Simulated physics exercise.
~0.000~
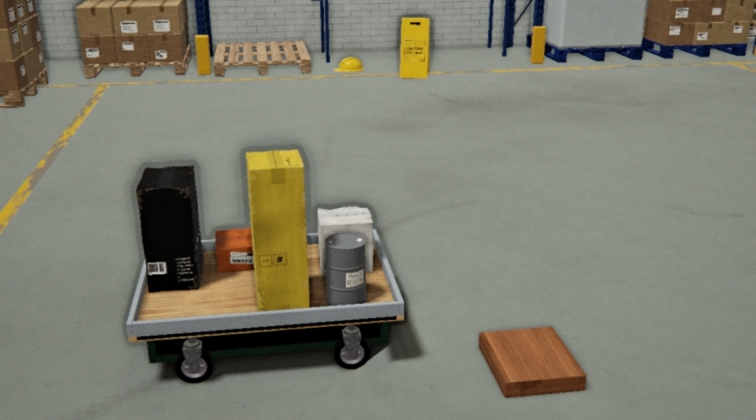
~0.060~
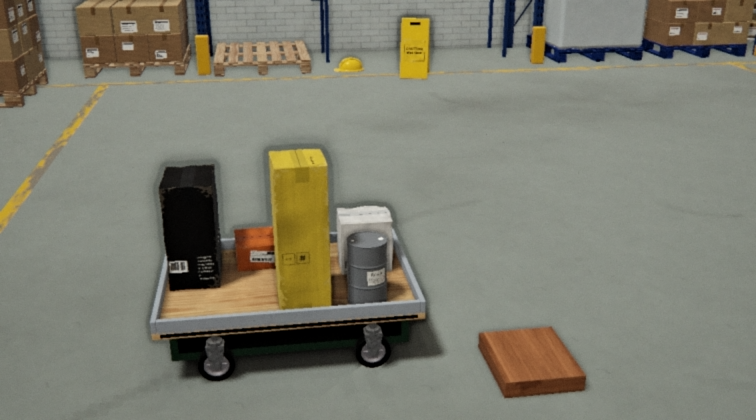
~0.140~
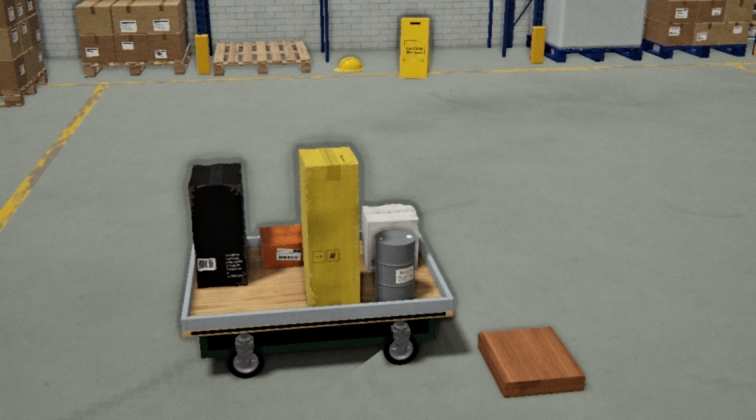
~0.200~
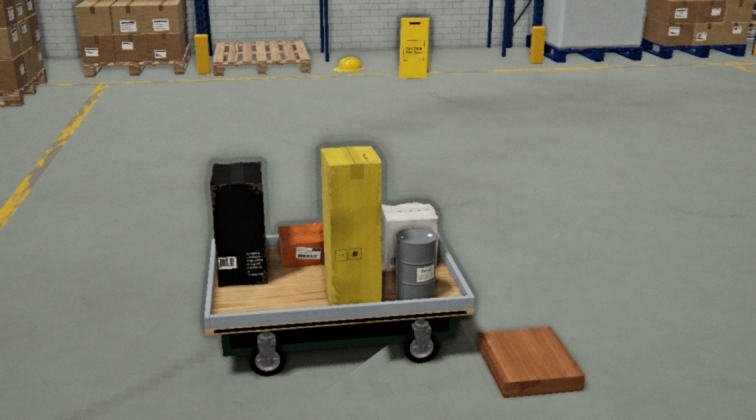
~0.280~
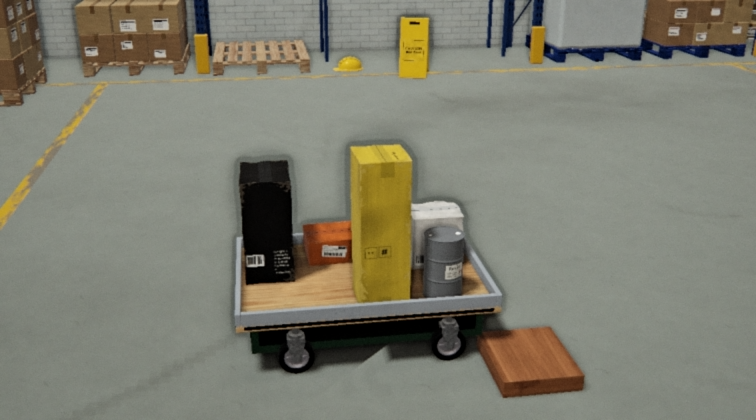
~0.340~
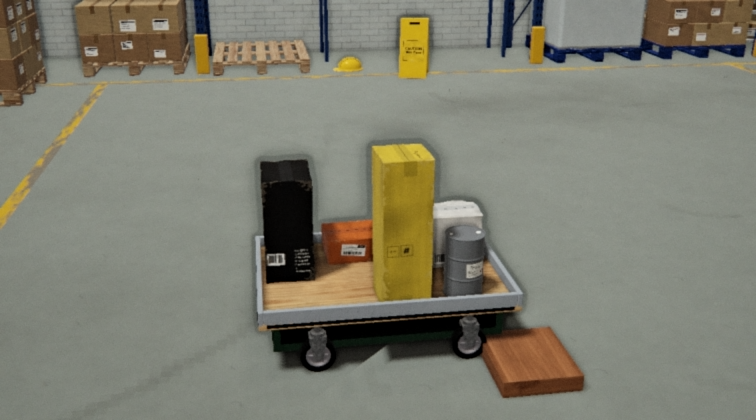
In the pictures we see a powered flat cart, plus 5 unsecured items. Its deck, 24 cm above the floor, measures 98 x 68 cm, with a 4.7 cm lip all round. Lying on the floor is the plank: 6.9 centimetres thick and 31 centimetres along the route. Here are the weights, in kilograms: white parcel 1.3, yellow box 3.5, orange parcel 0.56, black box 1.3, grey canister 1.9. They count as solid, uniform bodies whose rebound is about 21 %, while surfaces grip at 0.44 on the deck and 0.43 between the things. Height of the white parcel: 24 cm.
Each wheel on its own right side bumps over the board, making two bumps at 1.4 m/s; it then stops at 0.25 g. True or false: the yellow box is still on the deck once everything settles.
True.
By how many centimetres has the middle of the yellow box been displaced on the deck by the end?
Roughly 54 cm.
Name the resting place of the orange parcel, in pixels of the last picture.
Close to pixel (698, 218) in the final view.
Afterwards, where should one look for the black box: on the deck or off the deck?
Black box: Goes out of bounds.
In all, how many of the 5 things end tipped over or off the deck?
The count is 3.
After 0.64 s, 90 cm covered; yellow box 30° off upright near (471, 205); grey canister 32° off upright; white parcel 29° off upright.
After 0.84 s, 118 cm covered; yellow box 44° off upright near (518, 185); grey canister 46° off upright; black box 13° off upright.
After 1.14 s, 160 cm covered; yellow box 72° off upright near (595, 204); grey canister on its side; black box 36° off upright.
After 2.24 s, 209 cm covered, stopped; black box now off the deck; yellow box on its side near (700, 183); grey canister on its side.
In the end (3.0 s), off the deck, black box; toppled on the deck, yellow box and grey canister; the other 2 under 10 cm from the start. At the end, from the last picture's camera, yellow box near (700, 183).
